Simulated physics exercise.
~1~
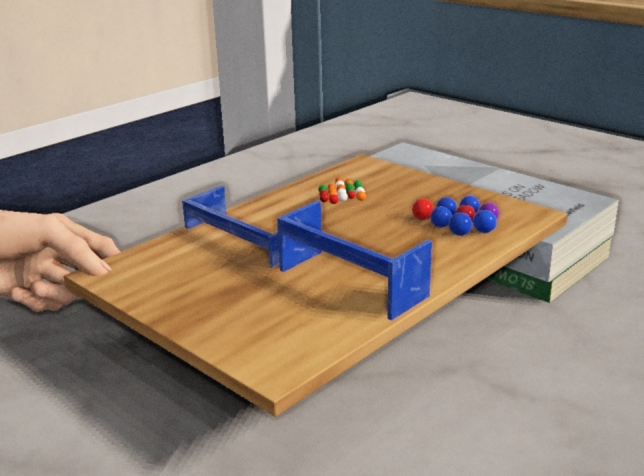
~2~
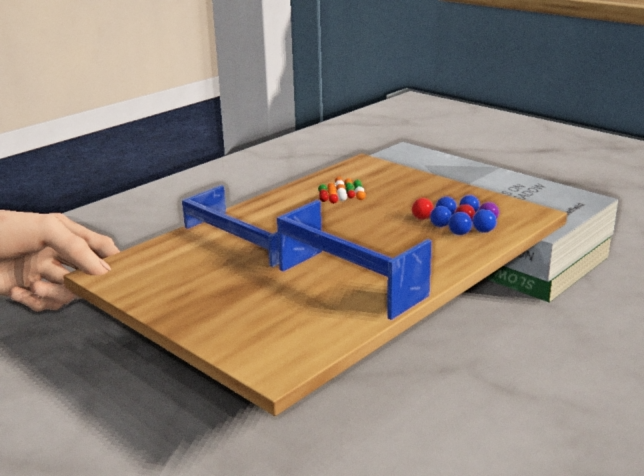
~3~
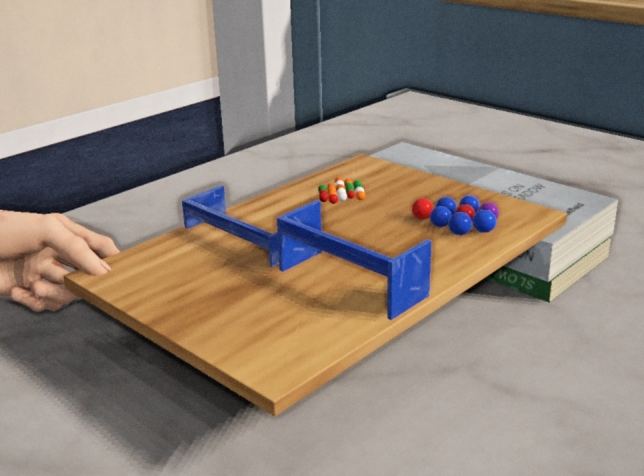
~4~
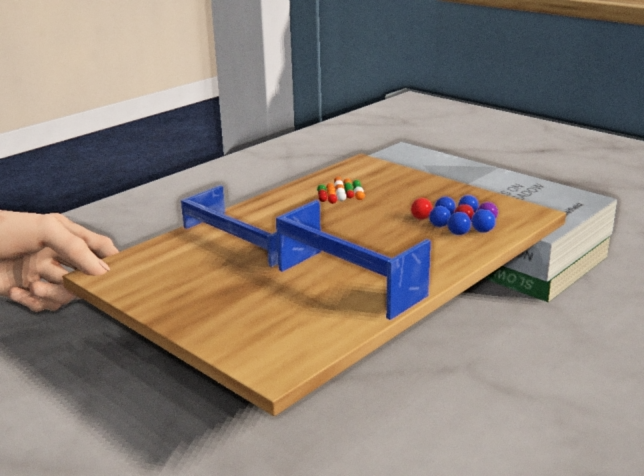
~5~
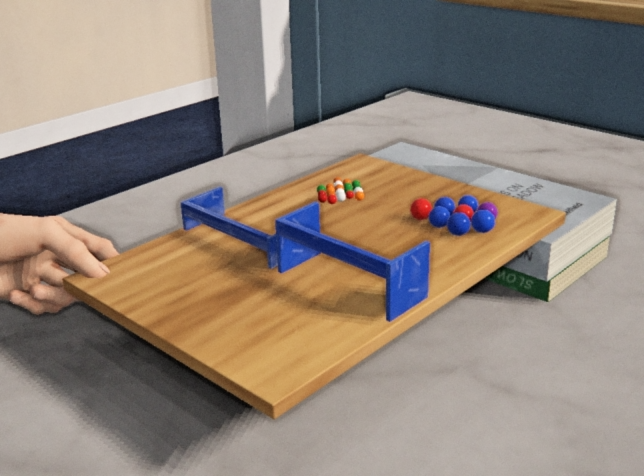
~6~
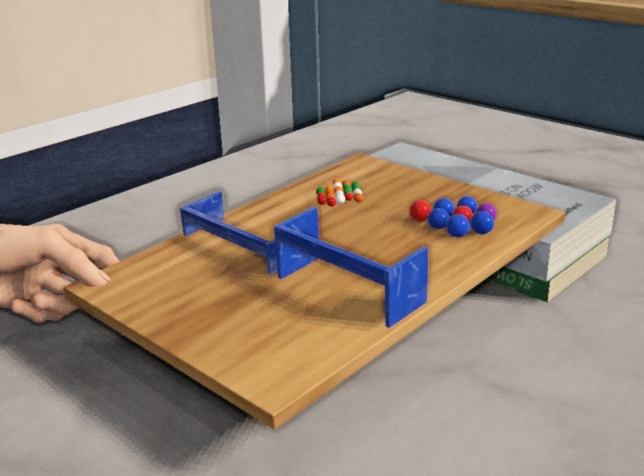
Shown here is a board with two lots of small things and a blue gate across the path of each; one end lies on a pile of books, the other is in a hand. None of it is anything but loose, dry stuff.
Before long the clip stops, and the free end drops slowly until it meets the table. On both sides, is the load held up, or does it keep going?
I'd bet the near handful heads on downhill; I'd bet the far handful heads on downhill.
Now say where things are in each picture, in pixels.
In the first frame, held end of the board (275, 396), level; book pile (465, 203), low, a small part of the board's length; near handful (465, 215), a few glass marbles; far handful (341, 189), a few round plastic beads; near gate (334, 246), its slot higher than a piece; far gate (227, 224), its slot higher than a piece.
In the second frame, held end of the board (275, 396), level; far handful (341, 188).
In the third frame, held end of the board (275, 396), level; near handful (465, 215).
In the fourth frame, held end of the board (274, 396), level; far handful (340, 188).
In the fifth frame, held end of the board (274, 399), level; near handful (463, 215).
In the sixth frame, held end of the board (274, 409), down by 2°; book pile (463, 202); near handful (462, 216), not moving; far handful (338, 190), not moving; near gate (331, 254); far gate (225, 231).
Then, 0.25 s later than the last frame, board sloping at 8°; near handful on its way down; far handful where it was.
Then, 0.52 s later than the last frame, board resting at 11°; near handful on its way down; far handful on its way down.
Then, 0.83 s later than the last frame, board resting at 11°; near handful every one past its gate; far handful every one past its gate.
When it is over, board resting at 11°; near handful every one past its gate; far handful every one past its gate.
